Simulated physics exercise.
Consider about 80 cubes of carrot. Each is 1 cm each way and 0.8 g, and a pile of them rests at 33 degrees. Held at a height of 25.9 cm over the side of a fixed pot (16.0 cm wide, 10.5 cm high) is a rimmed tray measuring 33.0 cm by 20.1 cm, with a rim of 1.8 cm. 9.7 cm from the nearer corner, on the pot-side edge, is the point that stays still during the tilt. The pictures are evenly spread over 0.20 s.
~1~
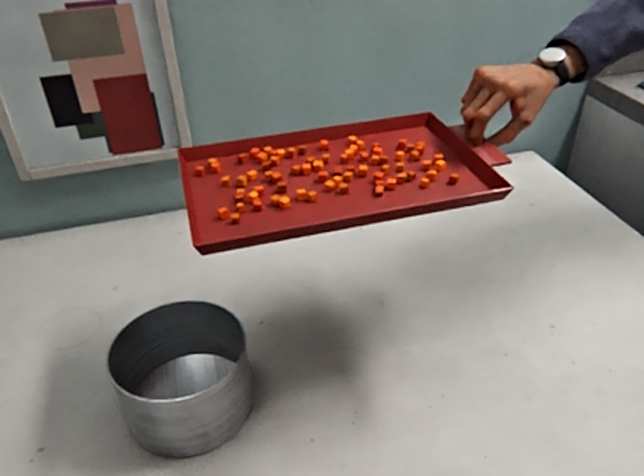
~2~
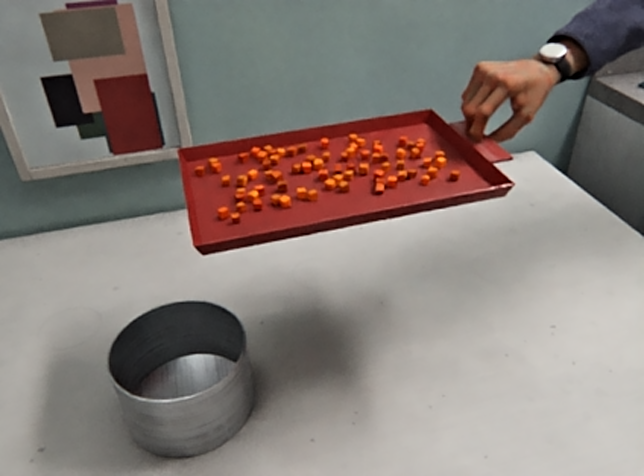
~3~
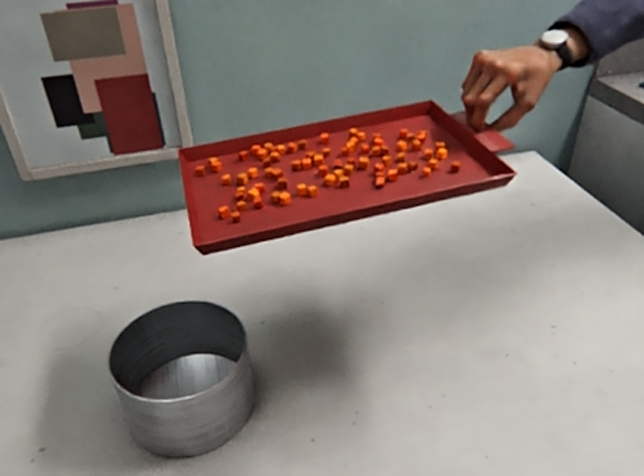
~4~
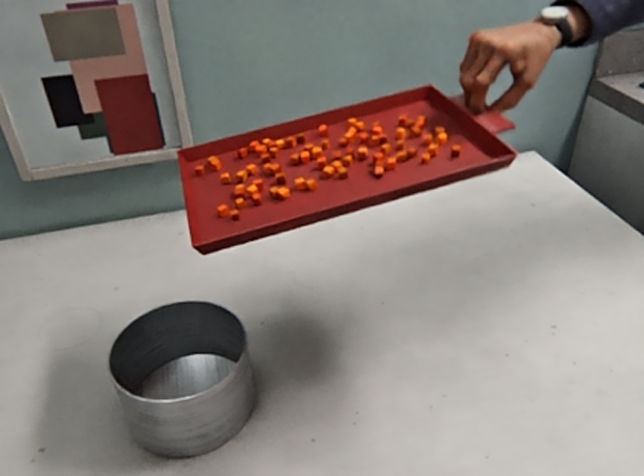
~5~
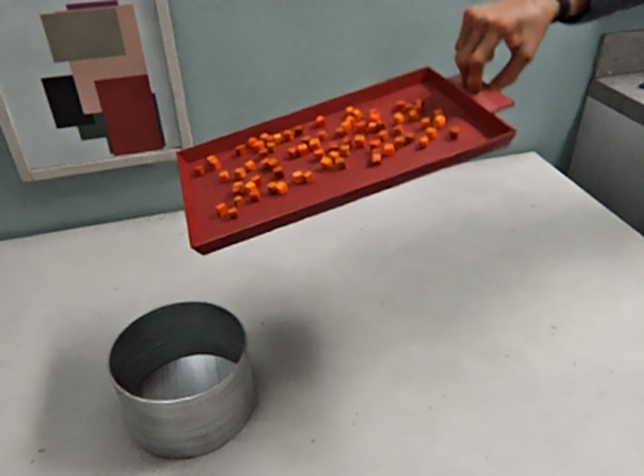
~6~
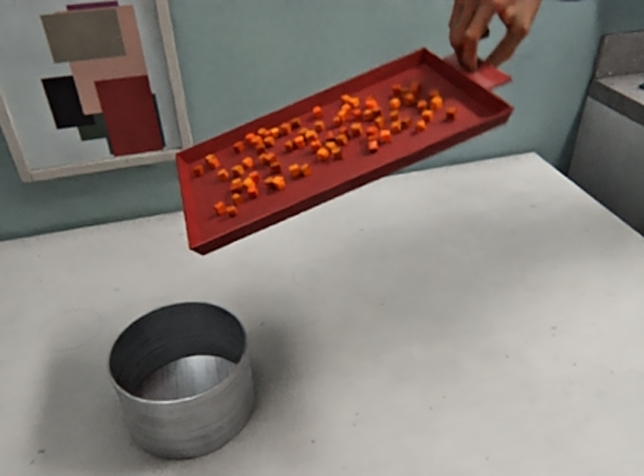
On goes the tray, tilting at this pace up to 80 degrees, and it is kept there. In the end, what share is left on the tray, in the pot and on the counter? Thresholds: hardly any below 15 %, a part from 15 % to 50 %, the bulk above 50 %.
Prediction - left on the tray: Hardly any; pot: A part; counter: The bulk.
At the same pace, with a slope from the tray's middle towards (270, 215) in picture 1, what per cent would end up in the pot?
Around 70 percent of them.
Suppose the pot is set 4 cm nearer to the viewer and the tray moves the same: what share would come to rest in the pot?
It would come to roughly 10 percent.
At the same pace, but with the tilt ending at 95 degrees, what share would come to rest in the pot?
Around 20 %, I reckon.
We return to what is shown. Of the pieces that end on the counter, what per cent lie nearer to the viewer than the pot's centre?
I'd put it at around 10 per cent.
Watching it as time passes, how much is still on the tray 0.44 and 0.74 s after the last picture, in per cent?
Estimates: 95; 5.
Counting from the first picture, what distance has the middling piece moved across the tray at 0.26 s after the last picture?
About 2 cm.
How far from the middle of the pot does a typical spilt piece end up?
I'd say close to 30 centimetres.
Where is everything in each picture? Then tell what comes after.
The first picture shows tray tilt 0 degrees, front corners at (200, 241) and (505, 185); middle of the pieces at (337, 170); pot at (177, 346).
The second picture shows tray tilt 1 degrees, front corners at (200, 240) and (506, 182); middle of the pieces at (338, 169).
The third picture shows tray tilt 3 degrees, front corners at (200, 240) and (508, 171), lowest corner left back; middle of the pieces at (338, 164).
The fourth picture shows tray tilt 7 degrees, front corners at (199, 241) and (509, 153), lowest corner left back; middle of the pieces at (336, 155).
The fifth picture shows tray tilt 12 degrees, front corners at (197, 241) and (508, 130), lowest corner left back; middle of the pieces at (334, 146).
The sixth picture shows tray tilt 16 degrees, front corners at (195, 242) and (504, 108), lowest corner left back; middle of the pieces at (330, 136); pot at (178, 347).
Then, 0.26 s after the last picture, tilt 48 degrees; the tray holds 100 %, the pot 0 %.
Then, 0.44 s after the last picture, tilt 69 degrees; the tray holds 95 %, the pot 0 %.
Then, 0.74 s after the last picture, tilt 80 degrees; the tray holds 5 %, the pot 20 %.
In the end, tray 5 %, pot 25 %, counter 70 %.
